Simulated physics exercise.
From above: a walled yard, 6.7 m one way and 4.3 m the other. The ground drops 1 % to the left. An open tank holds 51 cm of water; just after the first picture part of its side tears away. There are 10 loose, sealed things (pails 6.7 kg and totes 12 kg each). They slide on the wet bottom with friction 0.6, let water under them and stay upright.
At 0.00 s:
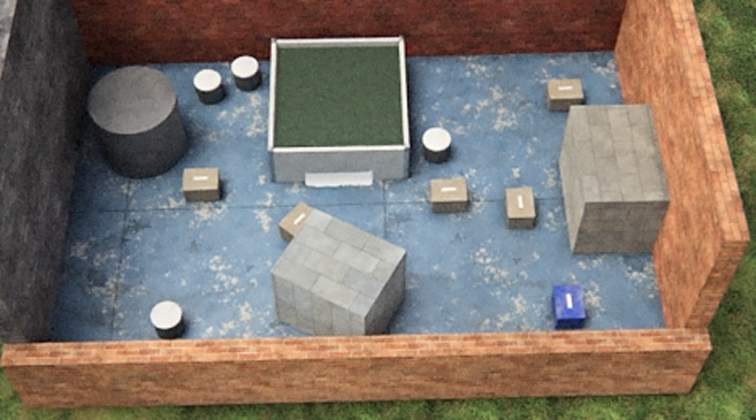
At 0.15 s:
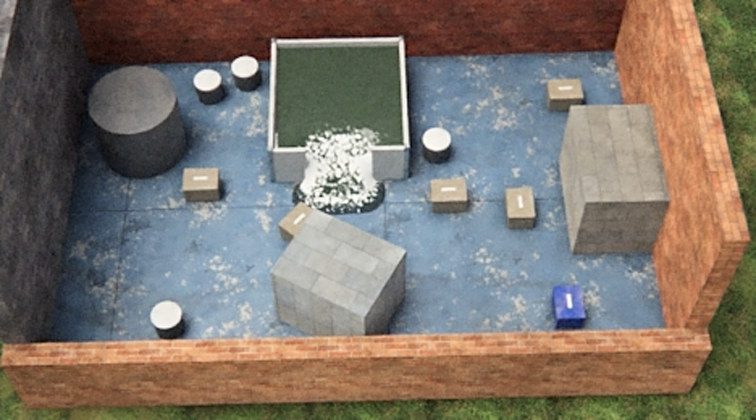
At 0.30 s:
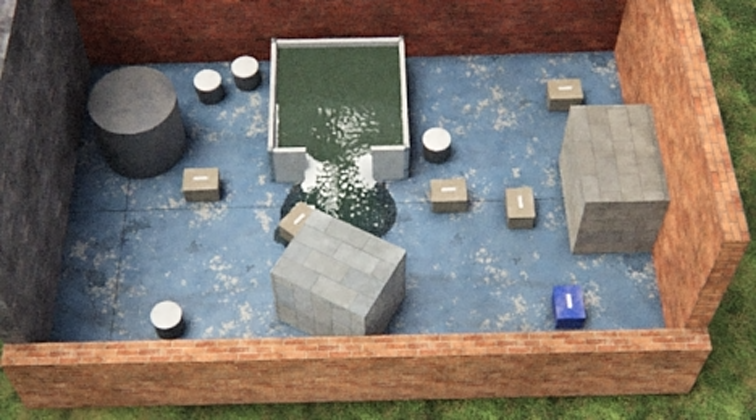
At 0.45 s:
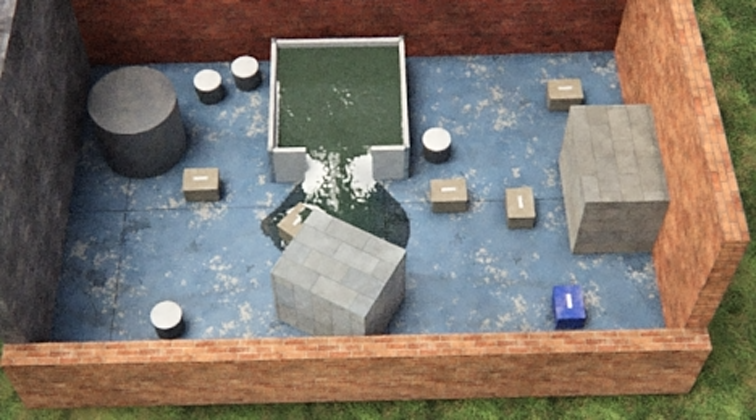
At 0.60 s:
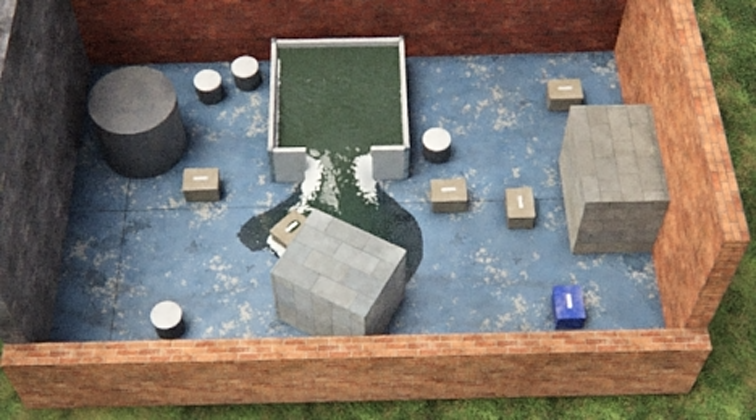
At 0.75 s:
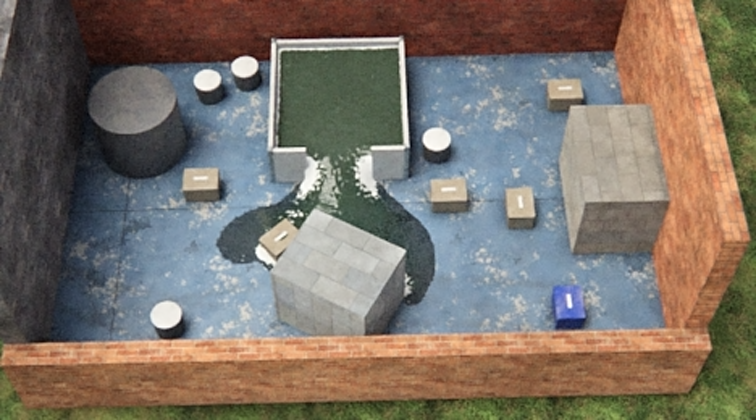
Dark green water bursts through the front wall of an open tank in a walled yard, spreads across the blue floor and parts around a large gray block, nudging one tan box leftward while the blue box stays still.
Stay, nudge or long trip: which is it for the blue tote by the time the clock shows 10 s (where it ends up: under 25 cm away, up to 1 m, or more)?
Blue tote is nudged along.
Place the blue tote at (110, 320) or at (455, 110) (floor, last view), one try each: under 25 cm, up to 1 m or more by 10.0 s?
In that order: It moves a short way; it holds its place.
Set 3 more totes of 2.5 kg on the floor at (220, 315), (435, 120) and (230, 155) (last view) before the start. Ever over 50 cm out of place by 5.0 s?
In that order: Over, less, short of it.
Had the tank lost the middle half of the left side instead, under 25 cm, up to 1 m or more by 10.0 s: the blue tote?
Then the blue tote holds its place.
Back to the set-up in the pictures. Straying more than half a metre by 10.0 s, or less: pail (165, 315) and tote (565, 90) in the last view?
In that order: Over, short of it.
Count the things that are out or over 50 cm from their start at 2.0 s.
I count 1.
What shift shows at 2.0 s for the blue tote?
About 5 cm.
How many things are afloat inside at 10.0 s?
At that moment 0.
After 2.0 s the blue tote is near (575, 302), 0.1 m from its start, aground; 0 afloat.
After 4.5 s the blue tote is near (628, 310), 0.6 m from its start, afloat; 2 afloat.
After 7.0 s the blue tote is near (627, 273), 0.7 m from its start, aground; 0 afloat.
After 10.0 s the blue tote is near (627, 273), 0.7 m from its start, aground; 0 afloat.
